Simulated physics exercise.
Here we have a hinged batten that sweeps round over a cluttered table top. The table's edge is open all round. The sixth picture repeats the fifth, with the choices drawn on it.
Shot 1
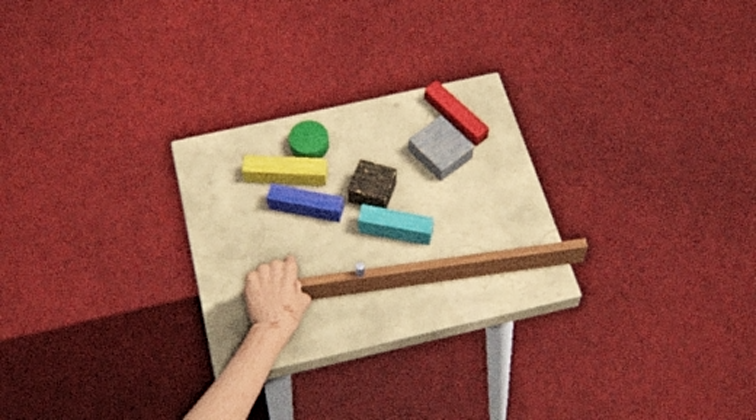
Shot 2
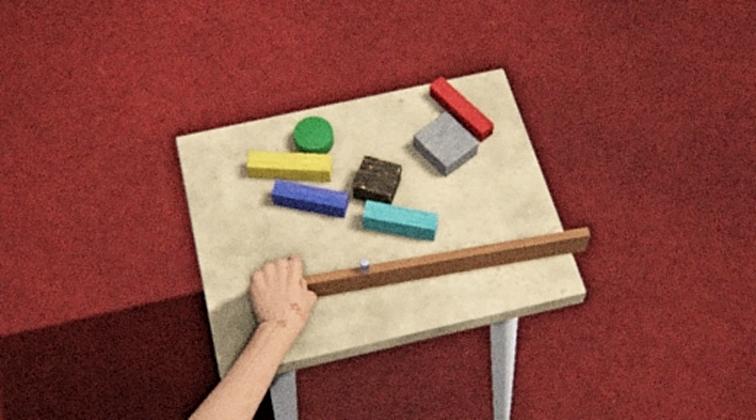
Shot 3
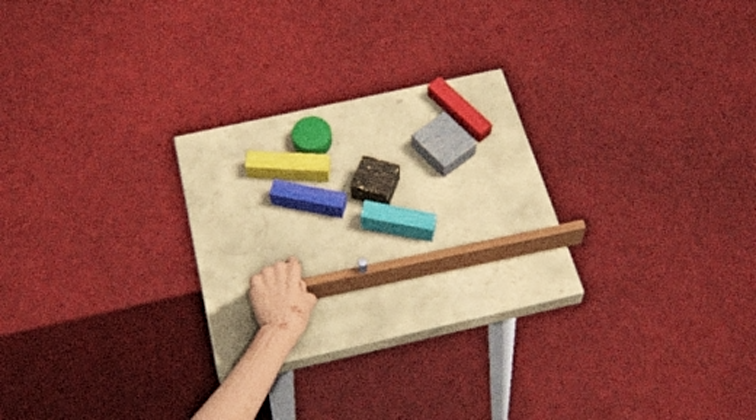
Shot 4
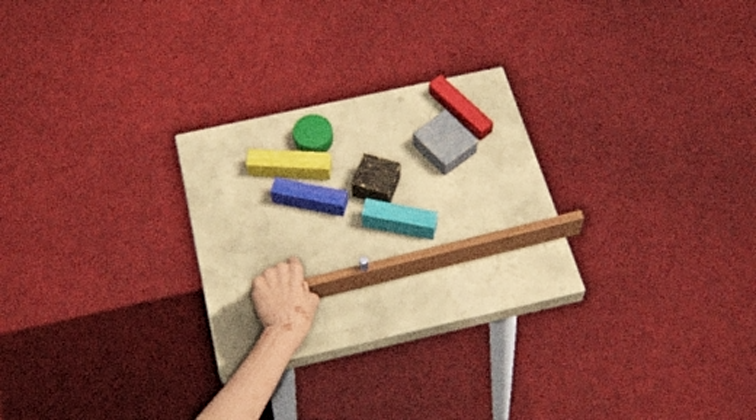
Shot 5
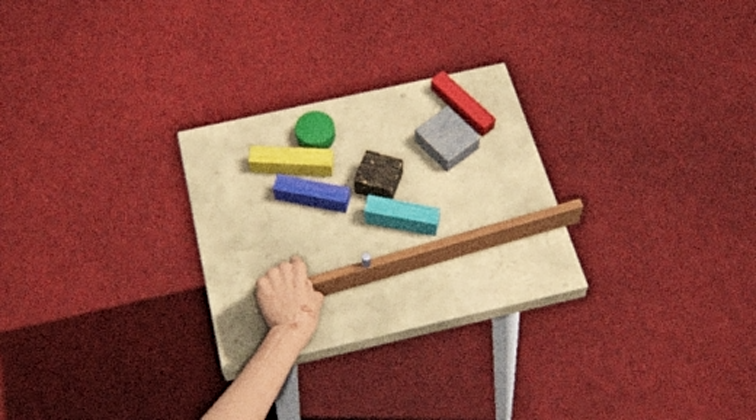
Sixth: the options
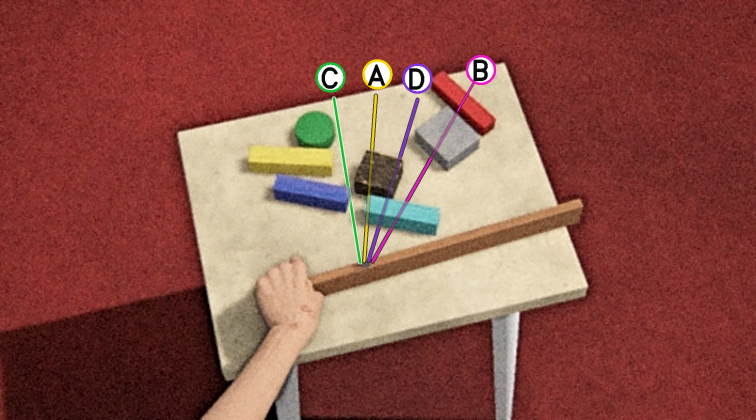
A hand held the left end of a long wooden batten on a cluttered table, and the batten's right end swung slightly away toward the colored blocks, without touching any of them.
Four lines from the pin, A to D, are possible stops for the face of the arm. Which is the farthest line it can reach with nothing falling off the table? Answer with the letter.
It can go as far as B.
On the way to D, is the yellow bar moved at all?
By then, no.
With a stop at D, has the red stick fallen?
Yes.
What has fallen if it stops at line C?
The red stick goes over.
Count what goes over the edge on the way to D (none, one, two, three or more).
By then, one.
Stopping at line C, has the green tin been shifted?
By then, yes.
On the copy, A at (370, 175); B at (417, 183); C at (347, 177); D at (394, 177).
On B. First, arm (462, 204); turquoise bar (399, 213); green tin (315, 132).
Then, arm (437, 182); grey block (444, 138); turquoise bar (382, 210).
Finally, arm (419, 172); red stick (429, 84); grey block (417, 129); nothing has fallen.
By contrast, A drops the red stick; C drops the red stick; D drops the red stick.
